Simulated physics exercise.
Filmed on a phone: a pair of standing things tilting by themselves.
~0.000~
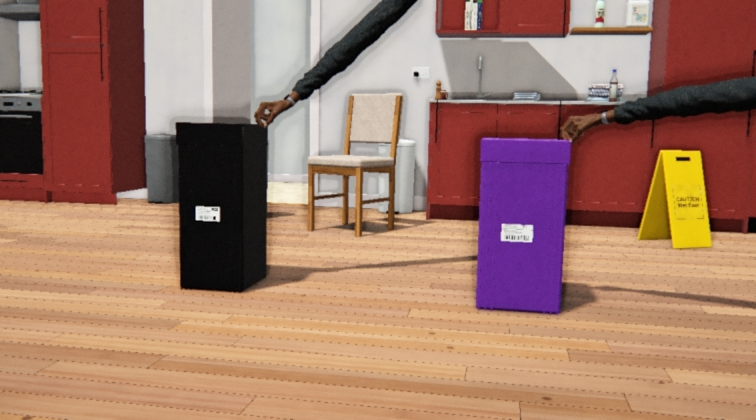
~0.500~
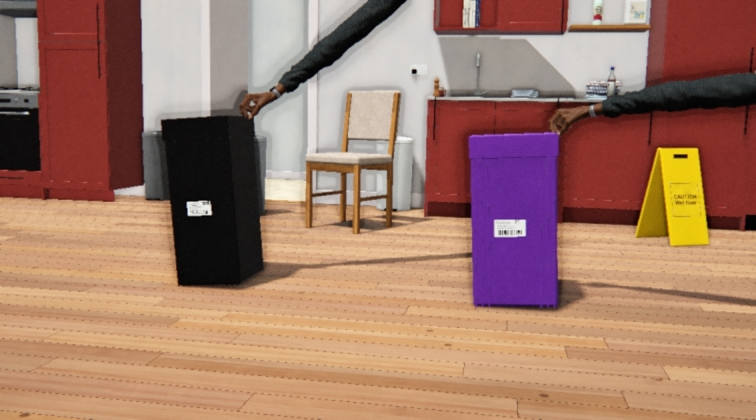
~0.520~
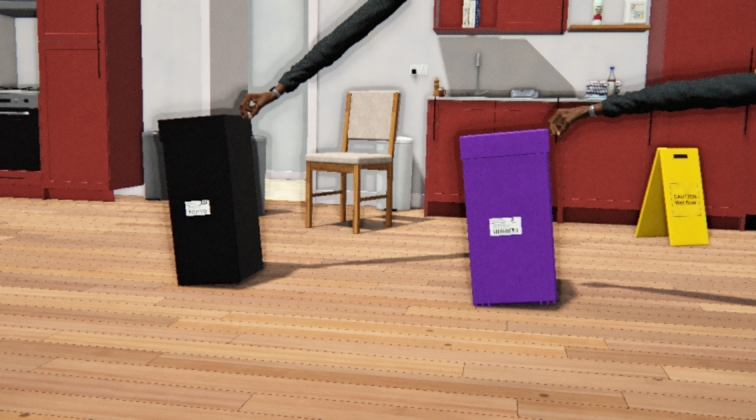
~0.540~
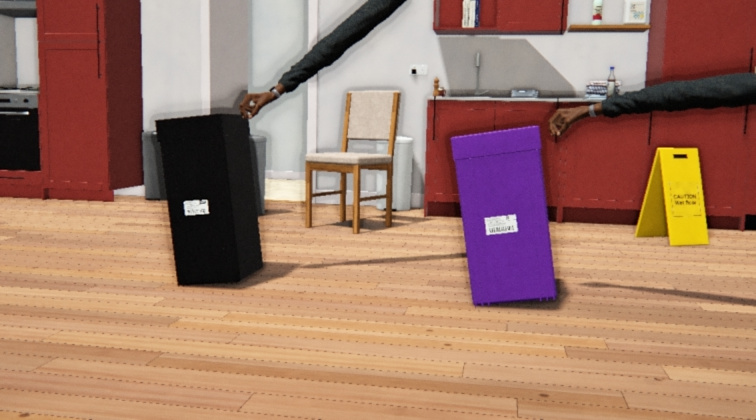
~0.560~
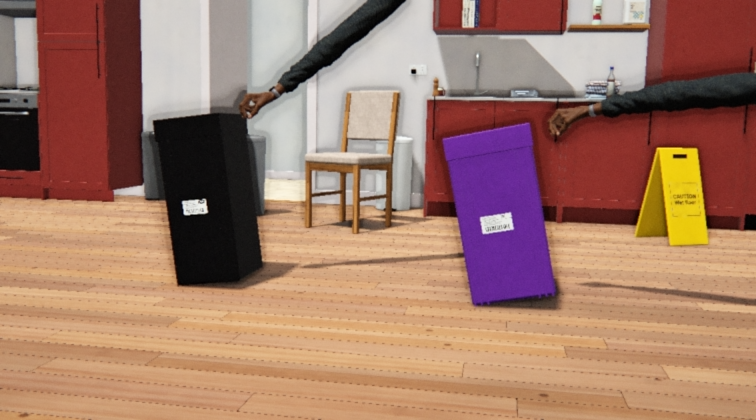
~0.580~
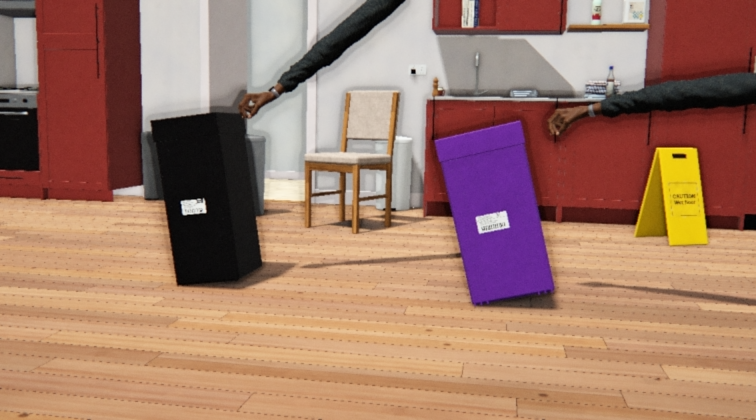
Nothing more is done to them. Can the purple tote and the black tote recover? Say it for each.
As it turns out, the purple tote falls over and the black tote rocks back upright.
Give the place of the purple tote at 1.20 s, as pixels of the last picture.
At about (395, 249).
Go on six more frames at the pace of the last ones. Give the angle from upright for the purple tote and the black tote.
Roughly 30° and 10°.
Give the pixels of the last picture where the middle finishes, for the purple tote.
Its middle is close to (395, 253).
By 0.80 s, purple tote 38° off upright near (458, 209); black tote 8° off upright near (210, 197).
By 0.98 s, purple tote 65° off upright near (420, 225); black tote upright near (224, 201).
By 1.20 s, purple tote on its side near (395, 248); black tote 4° off upright near (226, 200).
When it is over (2.3 s), the purple tote goes down on its side, near (395, 253); the black tote returns to its base, near (221, 202).
